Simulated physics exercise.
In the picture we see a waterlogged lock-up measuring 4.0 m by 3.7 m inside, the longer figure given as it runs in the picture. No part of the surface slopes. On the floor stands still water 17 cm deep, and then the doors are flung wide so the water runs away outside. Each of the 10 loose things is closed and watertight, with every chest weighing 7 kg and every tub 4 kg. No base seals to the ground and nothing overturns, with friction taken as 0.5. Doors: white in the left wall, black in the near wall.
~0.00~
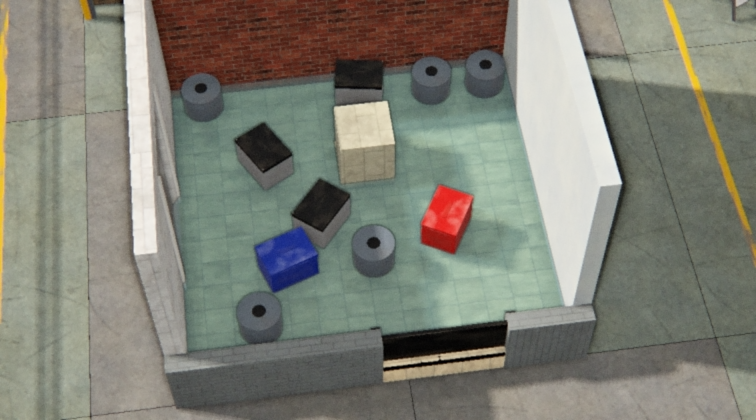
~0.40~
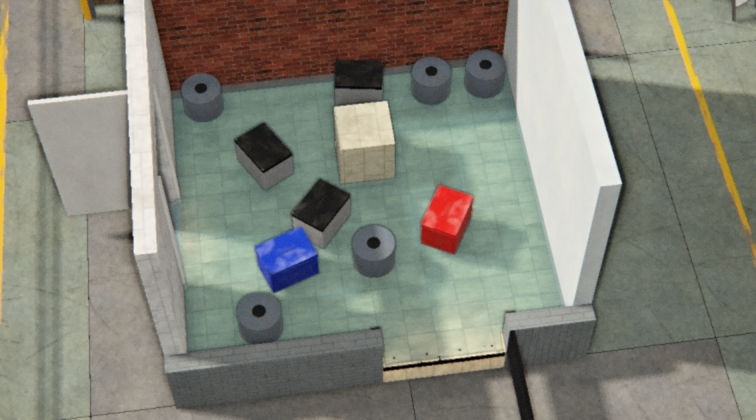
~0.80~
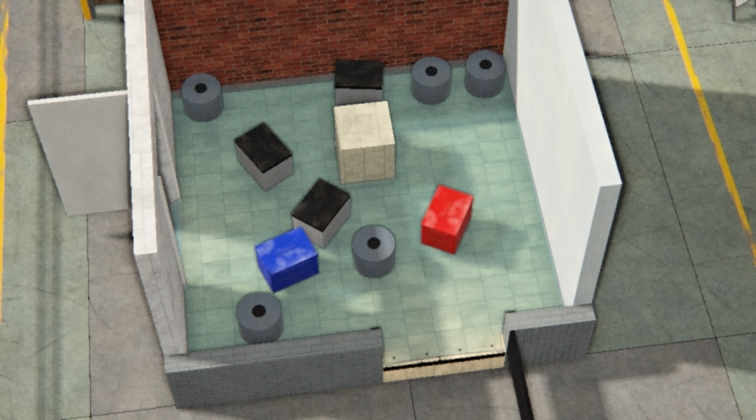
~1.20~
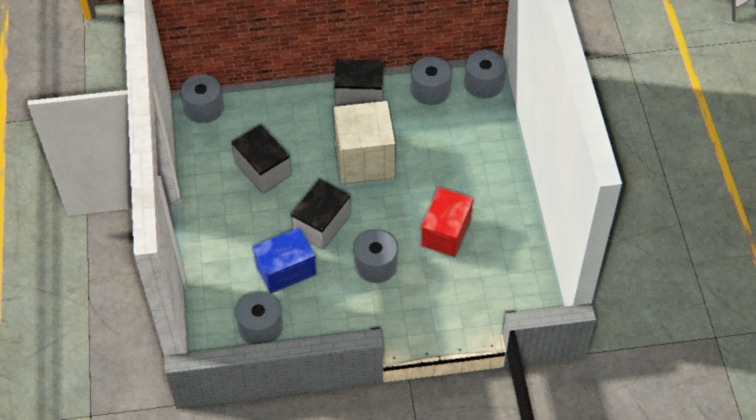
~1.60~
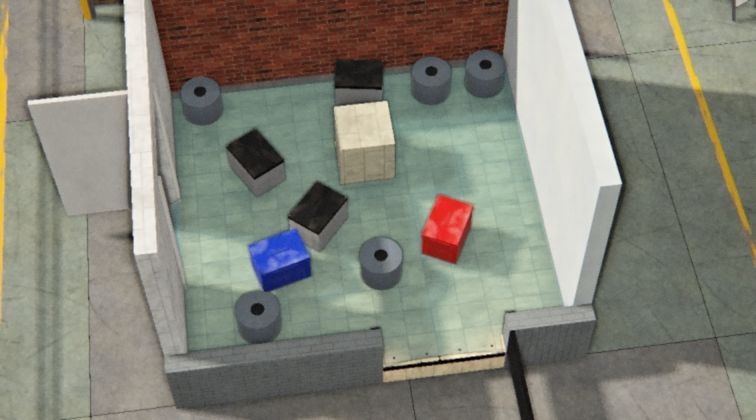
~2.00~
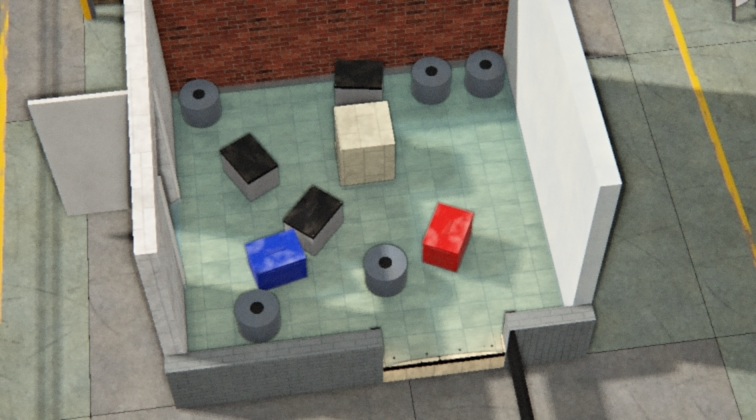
Two doors swing open, then boxes and drums shift slowly across the wet floor.
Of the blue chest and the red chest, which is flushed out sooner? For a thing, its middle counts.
Sooner out: The red one.
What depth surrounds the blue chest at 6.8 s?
Roughly 11 cm.
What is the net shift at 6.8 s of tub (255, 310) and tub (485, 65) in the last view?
Taking them in the order asked, 20 cm and then 30 cm.
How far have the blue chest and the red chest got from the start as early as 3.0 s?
Close to 20 cm for the first and 50 cm for the second.
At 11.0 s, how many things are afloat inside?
6 of them.
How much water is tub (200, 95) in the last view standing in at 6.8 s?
About 10 cm.
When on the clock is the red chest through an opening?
Around 5.0 seconds.
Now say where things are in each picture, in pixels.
The blue chest at (286, 250), afloat; the red chest at (448, 210) floats; about 2430 L in view; 0 of 10 have shifted, in the first picture.
The blue chest at (286, 250) floats; the red chest at (448, 210) floats; 17 cm deep round most things; 0 of 10 have shifted, in the second picture.
The blue chest at (286, 251), afloat; the red chest at (448, 210), afloat; 17 cm deep round most things; 0 of 10 have shifted, in the third picture.
The blue chest at (284, 251) floats; the red chest at (448, 212), afloat; about 2260 L in view; 1 of 10 have shifted, in the fourth picture.
The blue chest at (279, 251) floats, 8 cm from its start; the red chest at (448, 220), afloat, 11 cm from its start; about 2180 L in view; 4 of 10 have shifted, in the fifth picture.
The blue chest at (275, 251) floats, 12 cm from its start; the red chest at (448, 228), afloat, 21 cm from its start; 15 cm deep round most things; 7 of 10 have shifted, in the sixth picture.
After 3.0 s the blue chest is near (270, 258), 0.2 m from its start, afloat; the red chest is near (451, 251), 0.5 m from its start, afloat; 0 of 10 are out; 10 afloat.
After 6.8 s the blue chest is near (232, 272), 0.6 m from its start, afloat; the red chest has gone out (at 5.2 s); 3 of 10 are out; 7 afloat.
After 11.0 s the blue chest has gone out (at 9.9 s); the red chest has gone out (at 5.2 s); 4 of 10 are out; 6 afloat.
After 15.0 s the blue chest has gone out (at 9.9 s); the red chest has gone out (at 5.2 s); 5 of 10 are out; 5 afloat.
